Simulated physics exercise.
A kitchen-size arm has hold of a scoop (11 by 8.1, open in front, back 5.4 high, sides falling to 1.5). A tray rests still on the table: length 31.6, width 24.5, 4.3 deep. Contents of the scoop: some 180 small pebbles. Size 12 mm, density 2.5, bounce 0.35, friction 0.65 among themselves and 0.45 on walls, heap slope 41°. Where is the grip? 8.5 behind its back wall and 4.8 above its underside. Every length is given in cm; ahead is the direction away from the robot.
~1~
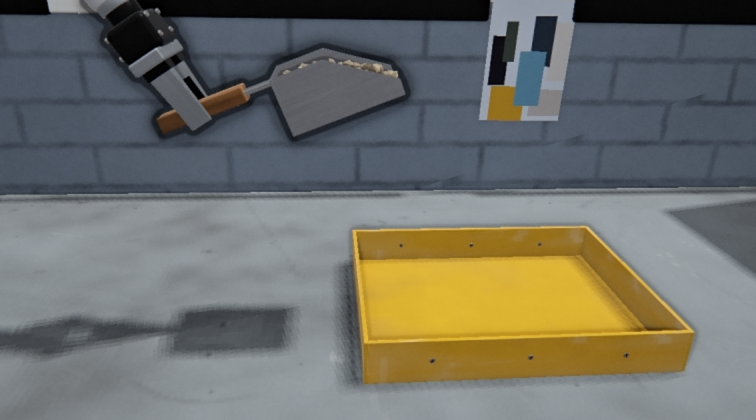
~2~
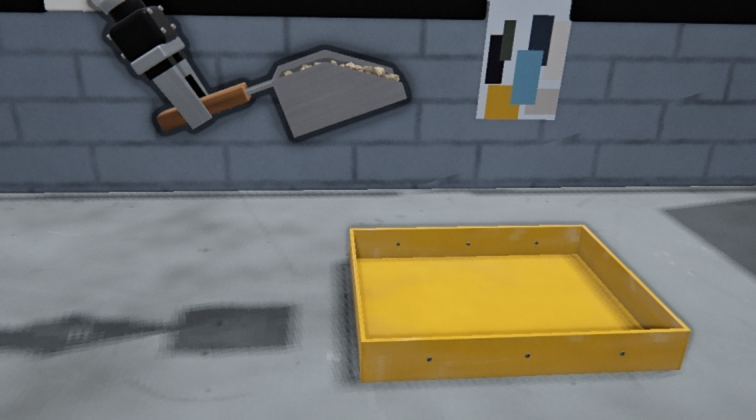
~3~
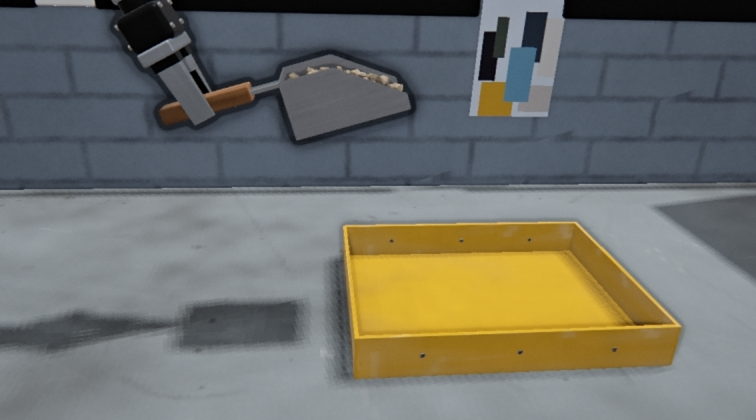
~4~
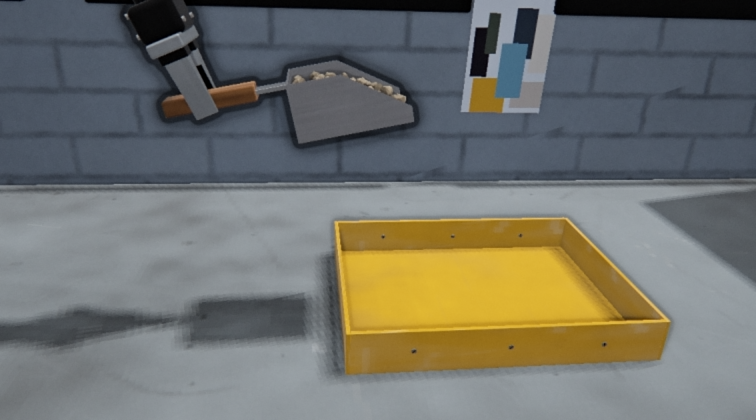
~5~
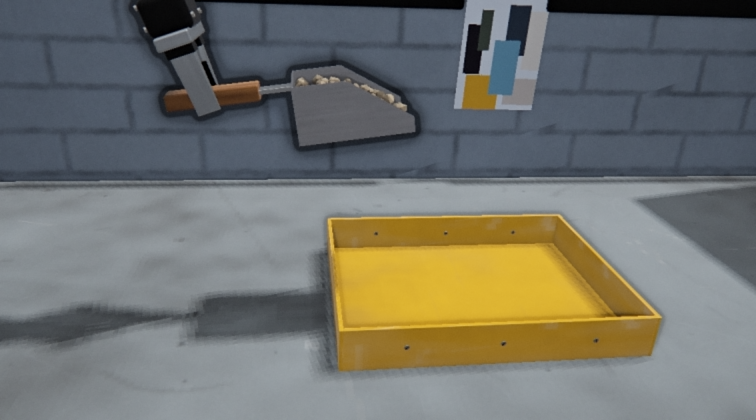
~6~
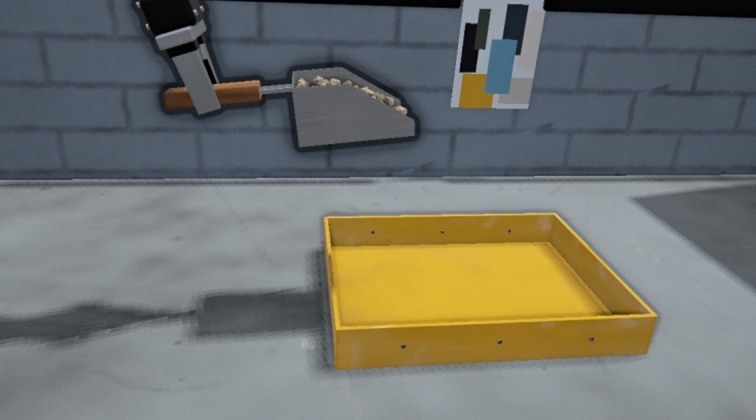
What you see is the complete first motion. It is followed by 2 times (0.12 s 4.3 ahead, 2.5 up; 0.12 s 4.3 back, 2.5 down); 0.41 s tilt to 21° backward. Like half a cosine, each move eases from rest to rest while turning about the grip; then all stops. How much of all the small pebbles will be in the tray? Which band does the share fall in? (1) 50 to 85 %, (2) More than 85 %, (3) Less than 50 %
1.
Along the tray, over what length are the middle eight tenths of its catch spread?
Roughly 16 centimetres.
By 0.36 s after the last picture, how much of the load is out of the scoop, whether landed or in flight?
About 55 per cent.
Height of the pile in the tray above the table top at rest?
Roughly 2.5 cm.
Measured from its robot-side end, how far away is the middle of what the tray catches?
I'd put it at around 17 cm.
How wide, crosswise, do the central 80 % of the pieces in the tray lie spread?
The central eight tenths of the catch cover around 12 cm crosswise.
Then, 0.36 s after the last picture, tilted 6° backward, highest piece 26 above the table; 92 in the tray, 77 on the scoop, 9 in flight or on a rim.
Then, 0.71 s after the last picture, tilted 15° backward, highest piece 25 above the table; 138 in the tray, 40 on the scoop.
Then, 1.09 s after the last picture, tilted 21° backward, highest piece 27 above the table; 138 in the tray, 40 on the scoop.
Then, 2.14 s after the last picture, tilted 21° backward, highest piece 26 above the table; 138 in the tray, 40 on the scoop.
Final count, 138 in the tray, 40 on the scoop. That is 78 % in the tray.
